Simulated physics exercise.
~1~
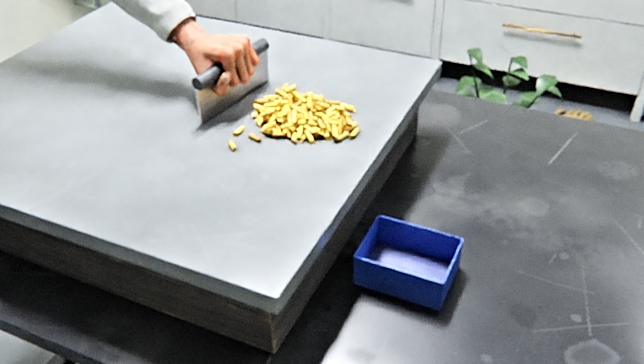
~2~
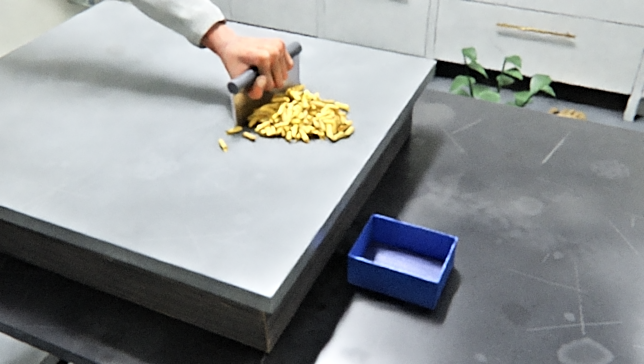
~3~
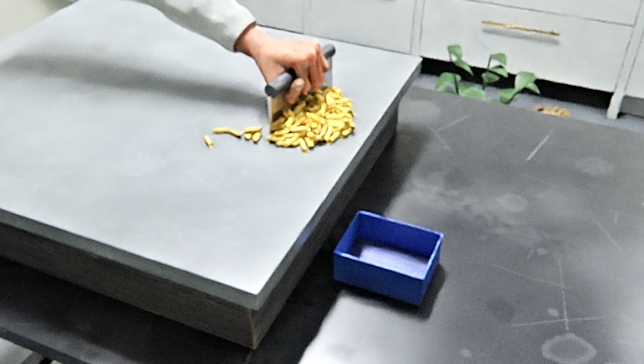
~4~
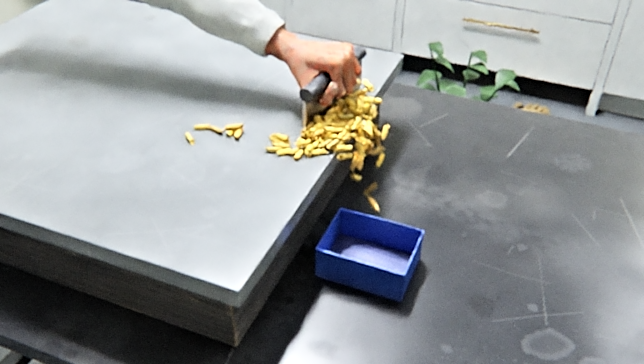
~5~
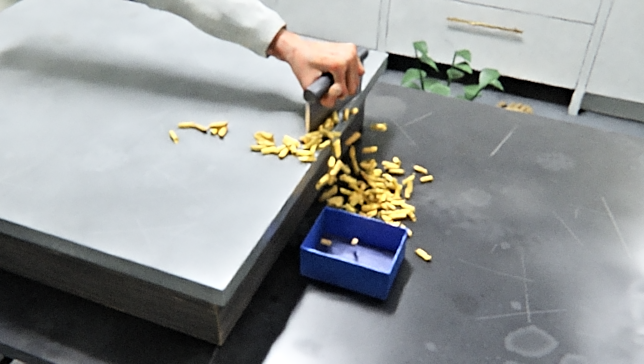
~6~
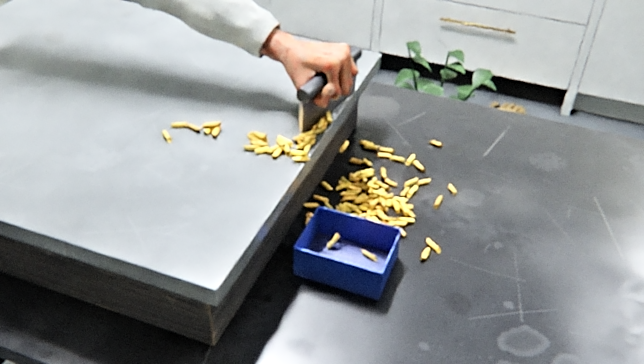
On a thick gray slab raised above a dark, scratched tabletop, a hand grips a scraper beside a heap of yellow dry pasta, with an open blue tin sitting below. The hand pushes the heap right toward the slab's edge, leaving a few pieces behind as the view shifts slightly right. The front of the pile begins tumbling over the side. Then a larger rush drops and scatters across the dark surface behind the tin, which stays put. The scraper stops at the edge, with most pieces lying outside the tin, just a few inside it, and some still on the slab.
